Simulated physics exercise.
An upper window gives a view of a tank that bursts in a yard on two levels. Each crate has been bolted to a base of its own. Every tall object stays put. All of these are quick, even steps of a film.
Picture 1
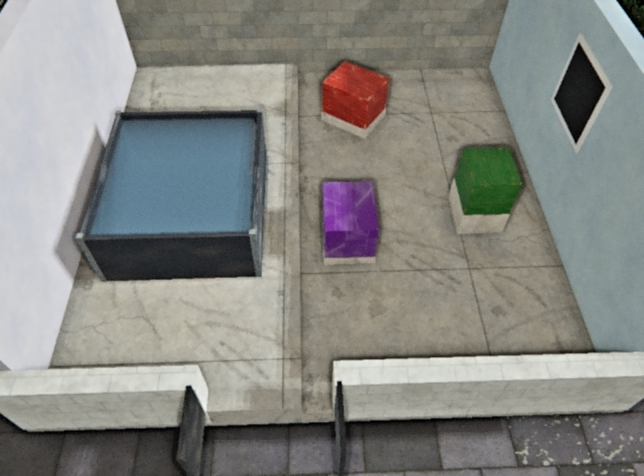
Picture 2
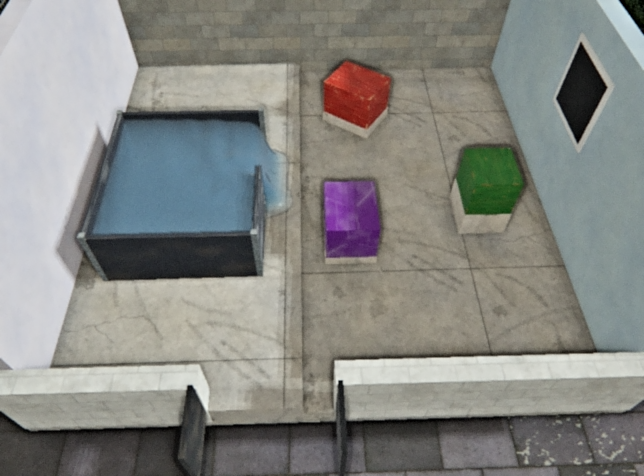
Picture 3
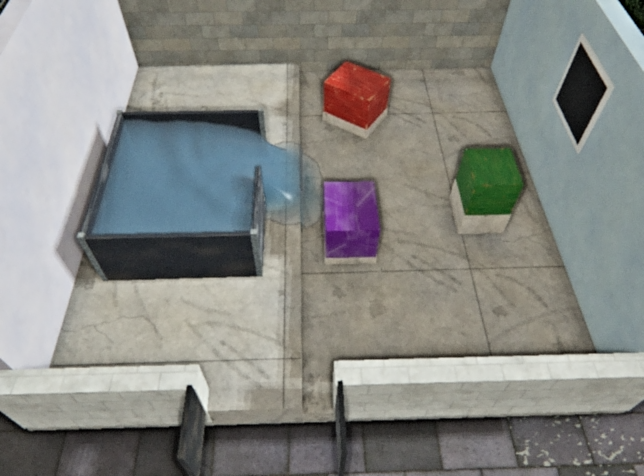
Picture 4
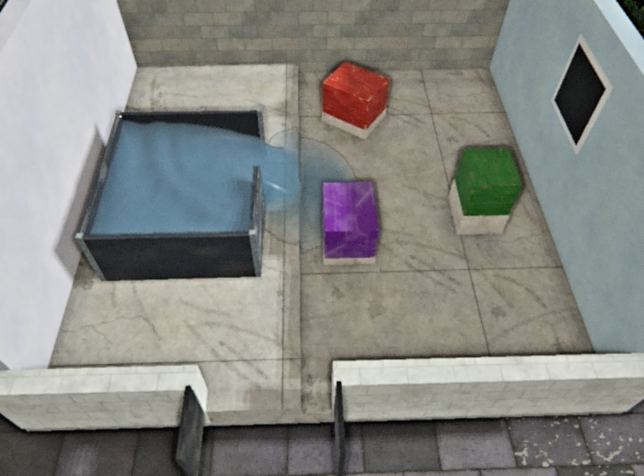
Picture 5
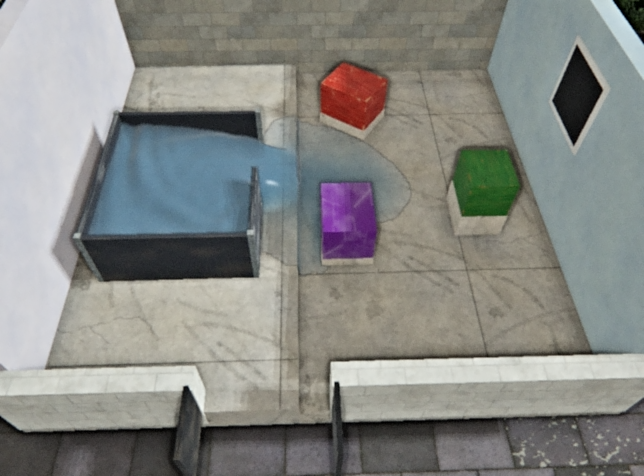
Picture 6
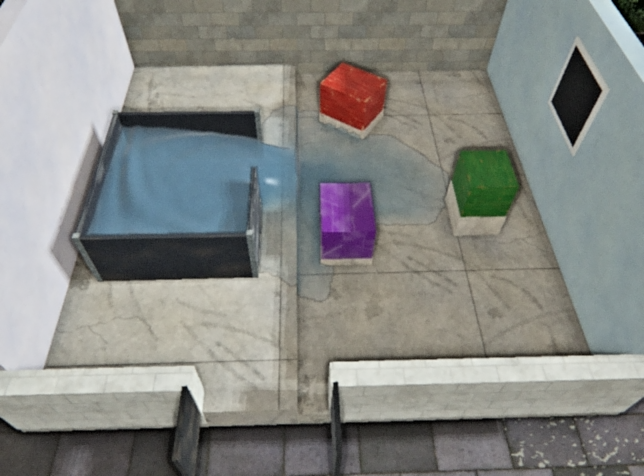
In a walled yard on two levels, a dark-sided tank opens on its right side and blue water pours out, spreading across the lower paving around the purple block and between the red and green ones, which stay still.
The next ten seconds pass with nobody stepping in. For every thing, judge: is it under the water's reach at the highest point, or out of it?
The purple crate gets touched by the water; the red crate gets touched by the water; the green crate never gets touched by the water.
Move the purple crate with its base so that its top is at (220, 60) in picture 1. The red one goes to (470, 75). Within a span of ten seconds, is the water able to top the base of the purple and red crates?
The purple one stays untouched; the red one is drenched.
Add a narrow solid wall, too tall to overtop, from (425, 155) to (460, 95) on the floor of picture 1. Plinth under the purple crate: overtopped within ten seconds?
Then the purple crate is reached.
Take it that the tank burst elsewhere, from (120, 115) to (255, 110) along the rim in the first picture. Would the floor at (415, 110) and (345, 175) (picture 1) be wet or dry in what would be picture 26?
Submerged, submerged.
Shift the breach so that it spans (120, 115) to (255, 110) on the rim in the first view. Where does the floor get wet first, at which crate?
That would be the red one.
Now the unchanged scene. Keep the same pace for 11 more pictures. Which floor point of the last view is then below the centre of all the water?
I'd point to (299, 197).
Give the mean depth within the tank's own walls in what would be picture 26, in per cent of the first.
38 percent or so.
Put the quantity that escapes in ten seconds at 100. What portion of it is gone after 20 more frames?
It comes to around 10 per cent.
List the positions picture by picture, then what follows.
In the first picture, the water tank at (180, 173) is whole and still.
In the second picture, water pours out at (261, 168) and has run to (279, 154).
In the third picture, water pours out at (261, 171) and has run to (313, 218).
In the fourth picture, the front is at a hidden place, out from the gap at (260, 173).
In the fifth picture, the front is at (404, 197), out from the gap at (258, 173).
In the sixth picture, the front is at (441, 175), out from the gap at (257, 173).
A moment on, water covers 30 % of the floor; the purple crate water round its plinth, the red crate water round its plinth, the green crate water round its plinth.
Next, water covers 50 % of the floor; the purple crate water round its plinth, the red crate water round its plinth, the green crate water round its plinth.
Then, water covers 60 % of the floor; the purple crate water round its plinth, the red crate water round its plinth, the green crate water round its plinth.
Later, water covers 75 % of the floor; the purple crate water round its plinth, the red crate water round its plinth, the green crate water round its plinth.
In the end, water covers 70 % of the floor; the purple crate was topped, the red crate was topped, the green crate stayed above the water.
